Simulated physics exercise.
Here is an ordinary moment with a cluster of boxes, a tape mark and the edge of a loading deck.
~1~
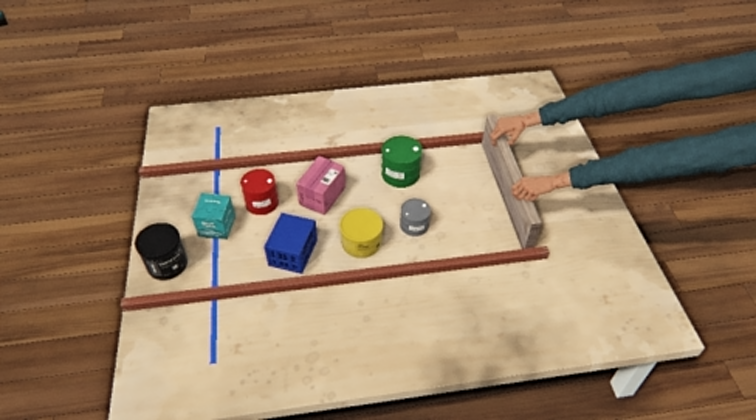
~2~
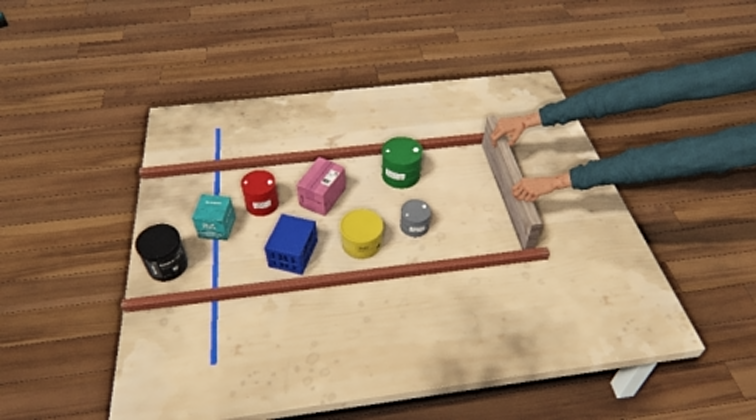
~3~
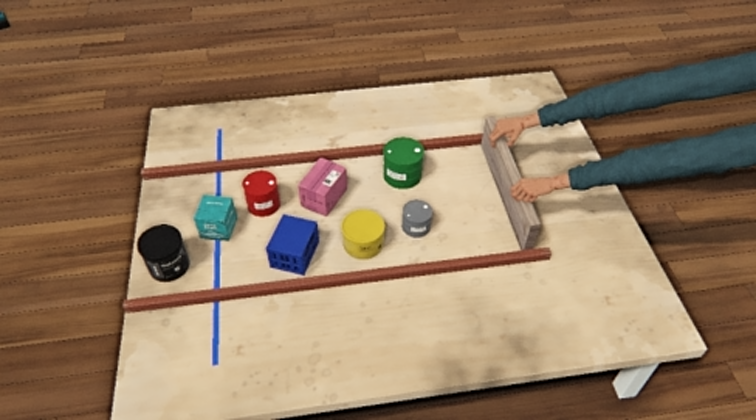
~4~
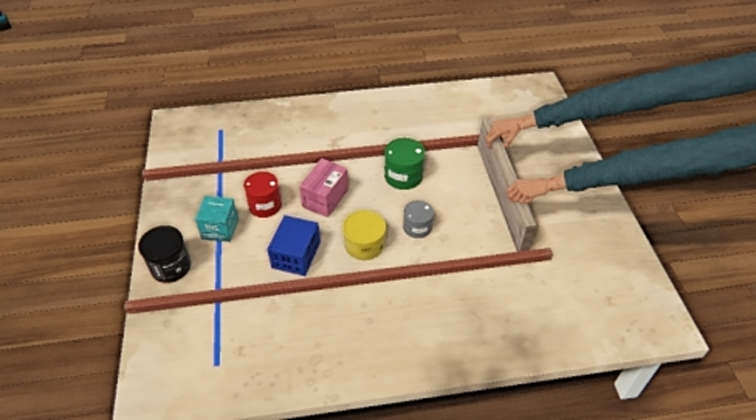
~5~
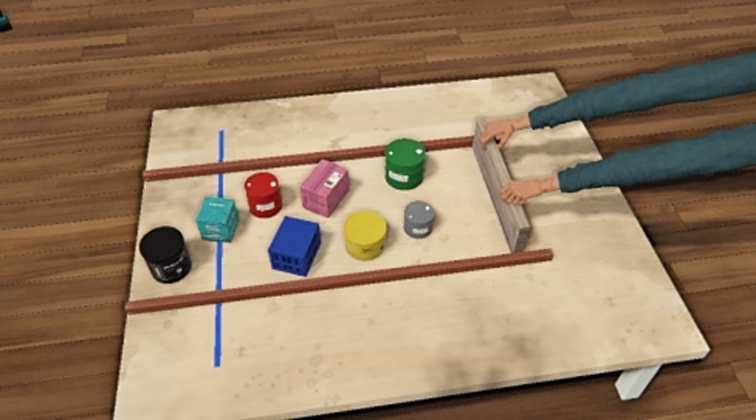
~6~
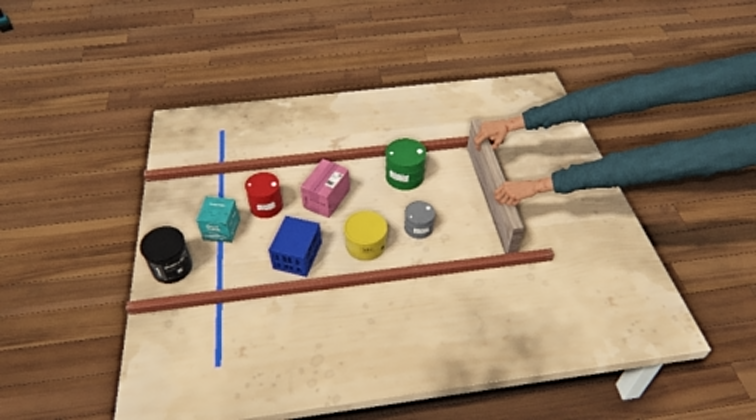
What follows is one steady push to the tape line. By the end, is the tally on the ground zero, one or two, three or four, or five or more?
The drop will claim one or two of them.
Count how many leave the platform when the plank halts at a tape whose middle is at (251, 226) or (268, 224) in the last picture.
On the ground you'd count 0 the first time and 0 the second.
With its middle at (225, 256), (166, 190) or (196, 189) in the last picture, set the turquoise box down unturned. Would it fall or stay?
Spot by spot: It ends up off; it never drops; it never drops.
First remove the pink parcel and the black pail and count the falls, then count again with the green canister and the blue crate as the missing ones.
In order, the numbers are 0 and 0.
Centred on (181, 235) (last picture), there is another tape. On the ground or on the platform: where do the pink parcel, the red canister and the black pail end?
The pink parcel keeps its place, the red canister leaves the top and the black pail leaves the top.
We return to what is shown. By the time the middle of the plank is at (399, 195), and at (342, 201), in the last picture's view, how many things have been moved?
3 by the first point, 5 by the second.
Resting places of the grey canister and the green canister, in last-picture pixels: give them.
Grey canister at about (203, 243), green canister at about (197, 184).
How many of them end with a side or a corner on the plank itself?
I count 3 of them.
Soon after, none off yet; black pail at rest near (167, 255); turquoise box at rest near (219, 220); red canister at rest near (264, 195).
Then, none off yet; black pail at rest near (167, 255); turquoise box at rest near (219, 220); red canister moved a little near (255, 195).
By the end, the number that fall off is one or two; fallen, black pail.
